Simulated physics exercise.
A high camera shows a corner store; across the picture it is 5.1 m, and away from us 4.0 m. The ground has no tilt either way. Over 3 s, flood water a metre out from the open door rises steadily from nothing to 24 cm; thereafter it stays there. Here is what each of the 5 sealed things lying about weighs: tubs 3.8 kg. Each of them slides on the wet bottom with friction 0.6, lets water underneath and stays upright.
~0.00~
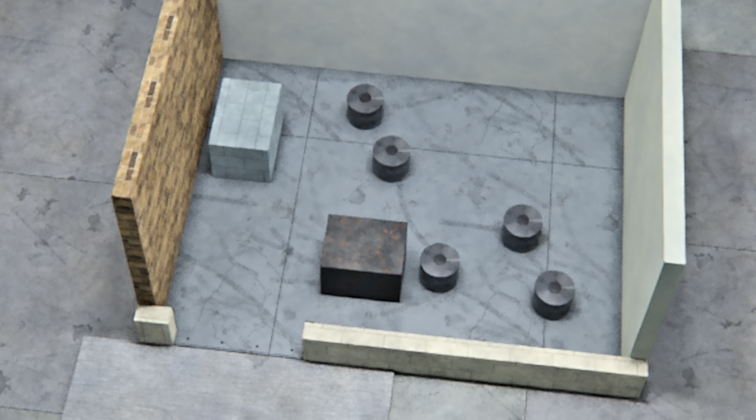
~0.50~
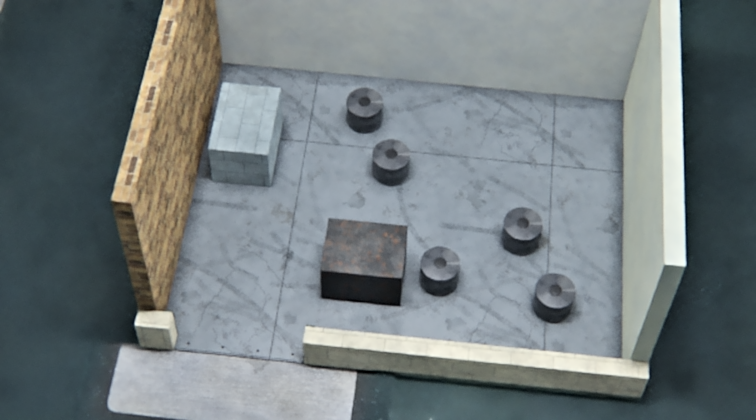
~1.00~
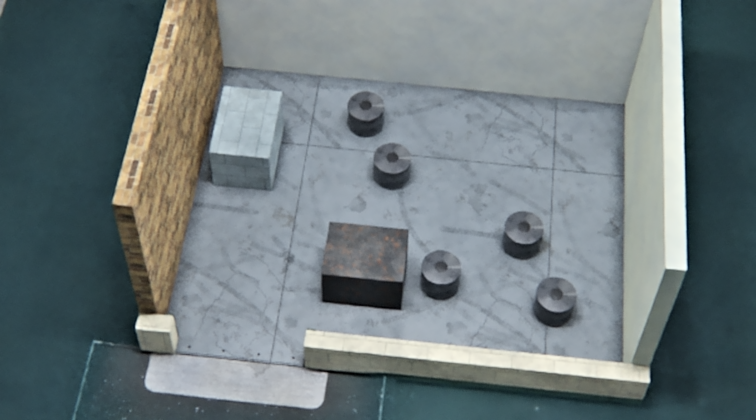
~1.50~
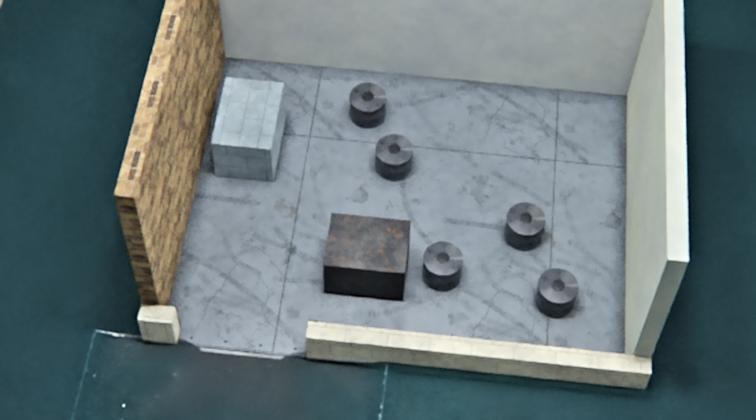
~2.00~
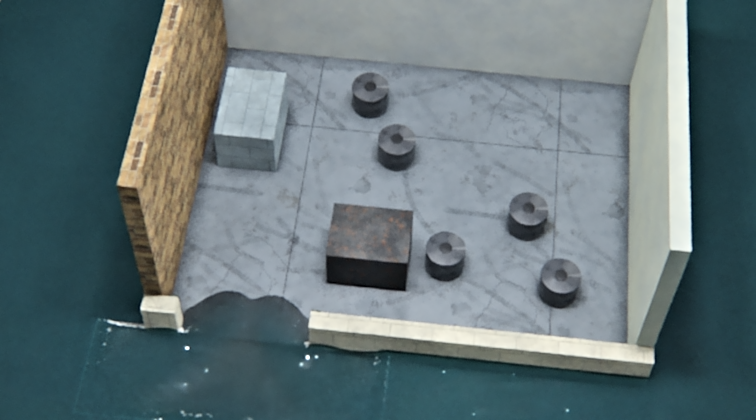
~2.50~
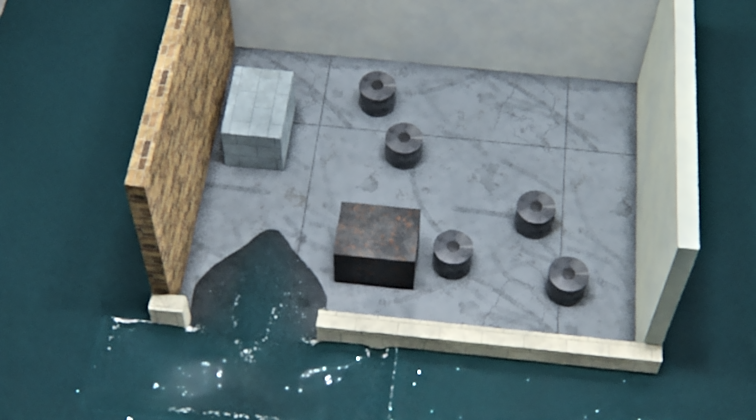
The clip opens on a high view of a walled room holding a pale block, a dark box and five dark round objects on a dry floor. Dark water surrounds the walls, then pushes through the front-left gap and spreads inward in a pointed patch, while the objects stay put.
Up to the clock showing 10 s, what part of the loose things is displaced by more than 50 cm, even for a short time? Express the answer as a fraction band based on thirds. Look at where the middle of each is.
The band is one third to two thirds.
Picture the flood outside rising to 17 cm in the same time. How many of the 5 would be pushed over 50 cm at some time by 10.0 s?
Then 2.
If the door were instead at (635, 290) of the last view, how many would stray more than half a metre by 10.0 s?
The answer then is 5.
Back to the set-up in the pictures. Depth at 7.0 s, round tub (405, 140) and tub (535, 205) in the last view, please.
About 4 and 0 cm.
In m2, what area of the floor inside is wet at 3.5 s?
My estimate is roughly 4.0 m2.
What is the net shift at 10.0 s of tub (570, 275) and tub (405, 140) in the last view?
In that order: 60 cm, 250 cm.
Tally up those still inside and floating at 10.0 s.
I'd say 4 of them.
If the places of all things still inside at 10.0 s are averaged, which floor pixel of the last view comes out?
It works out to somewhere near (541, 262) on the floor.
After 3.5 s 0 of 5 are over 50 cm from their spots; 0 afloat.
After 4.5 s 0 of 5 are over 50 cm from their spots; 0 afloat.
After 7.0 s 2 of 5 are over 50 cm from their spots; 1 afloat.
After 10.0 s 3 of 5 are over 50 cm from their spots, and 3 have been at some point; 4 afloat.
